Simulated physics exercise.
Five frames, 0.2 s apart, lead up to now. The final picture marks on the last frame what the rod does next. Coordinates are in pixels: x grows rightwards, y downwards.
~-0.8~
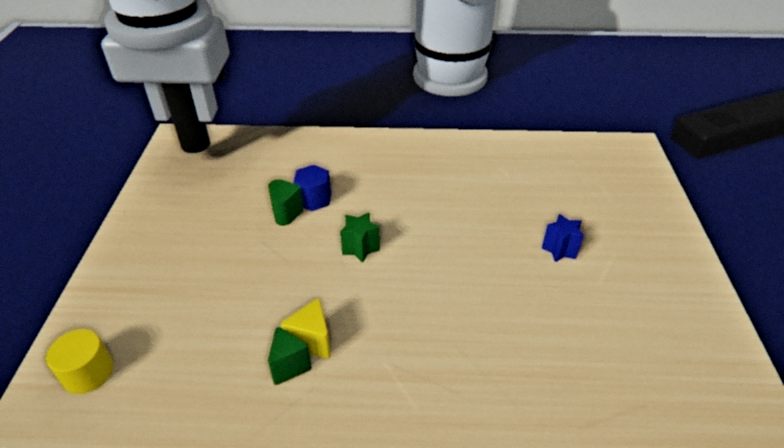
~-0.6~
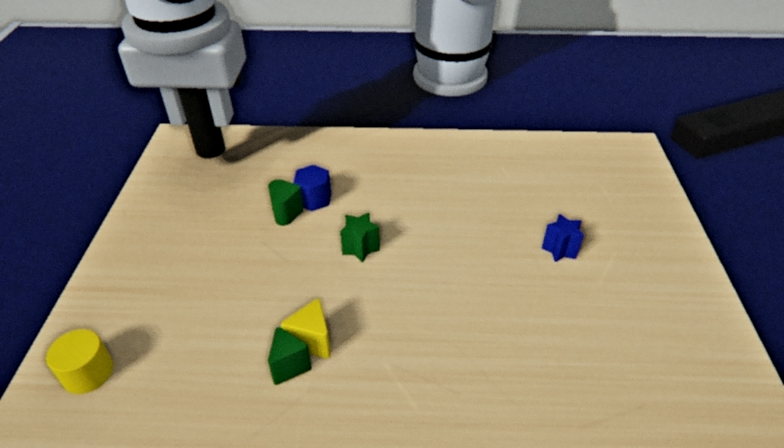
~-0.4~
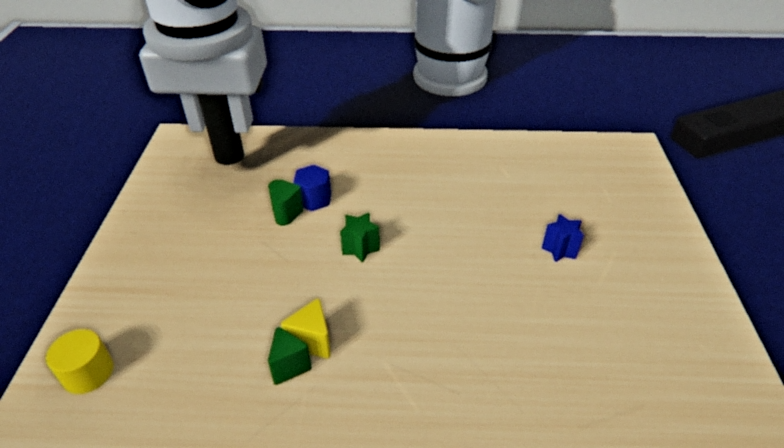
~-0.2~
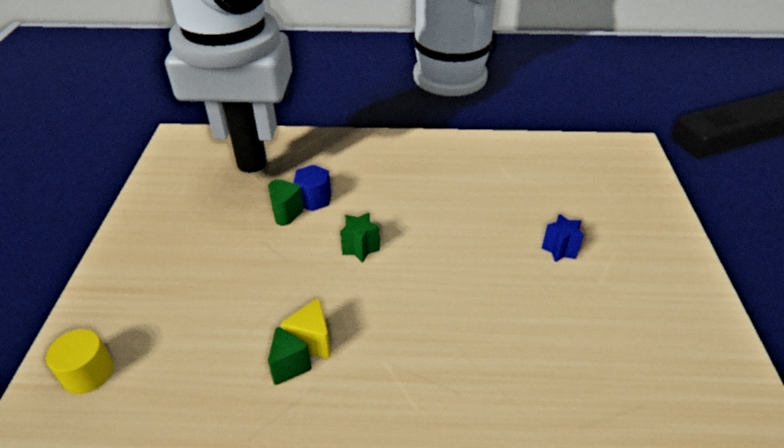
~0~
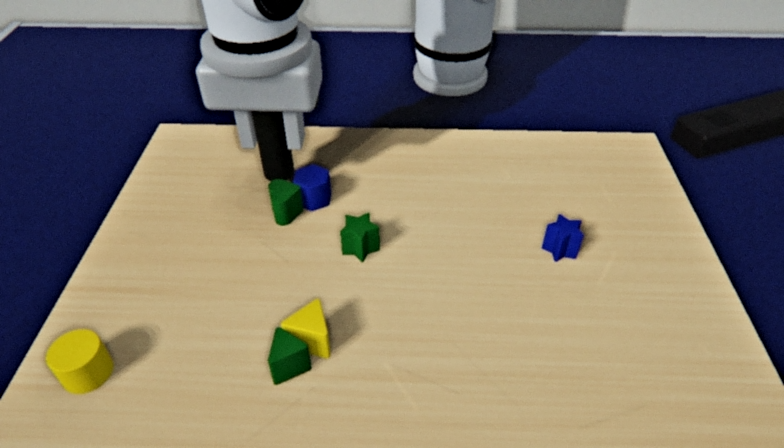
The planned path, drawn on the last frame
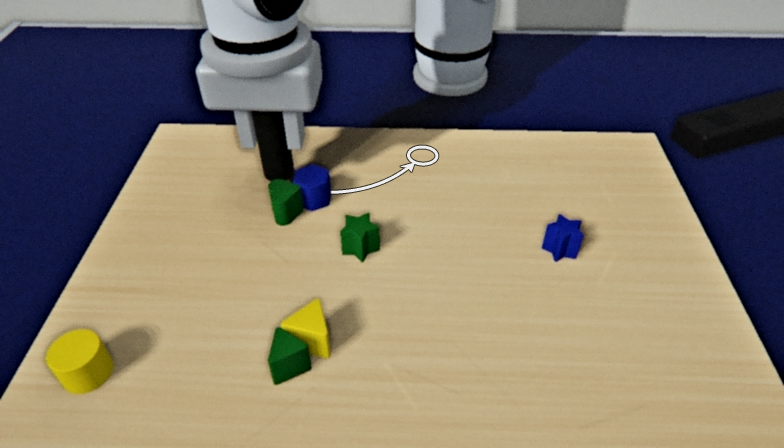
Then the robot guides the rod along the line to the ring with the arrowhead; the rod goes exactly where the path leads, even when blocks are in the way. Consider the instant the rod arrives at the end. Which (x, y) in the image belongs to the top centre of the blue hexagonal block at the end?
I predict (354, 187).
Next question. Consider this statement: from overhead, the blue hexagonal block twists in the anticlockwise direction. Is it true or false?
That claim is false.
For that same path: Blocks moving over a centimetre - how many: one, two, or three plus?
Blocks displaced: 1.
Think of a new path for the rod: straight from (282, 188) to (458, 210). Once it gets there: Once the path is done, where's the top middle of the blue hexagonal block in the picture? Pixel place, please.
At (369, 198).
Path on the board, from (282, 188) over (336, 192) and (388, 180) to (423, 155).
On the path given first. One third of the way, rod at (335, 178); blue hexagonal block at (348, 187), turned 60° clockwise.
Two thirds of the way, rod at (389, 165); blue hexagonal block at (354, 187), turned 80° clockwise.
At the end, rod at (423, 141); green heart block in place; blue hexagonal block at (354, 187), turned 80° clockwise.
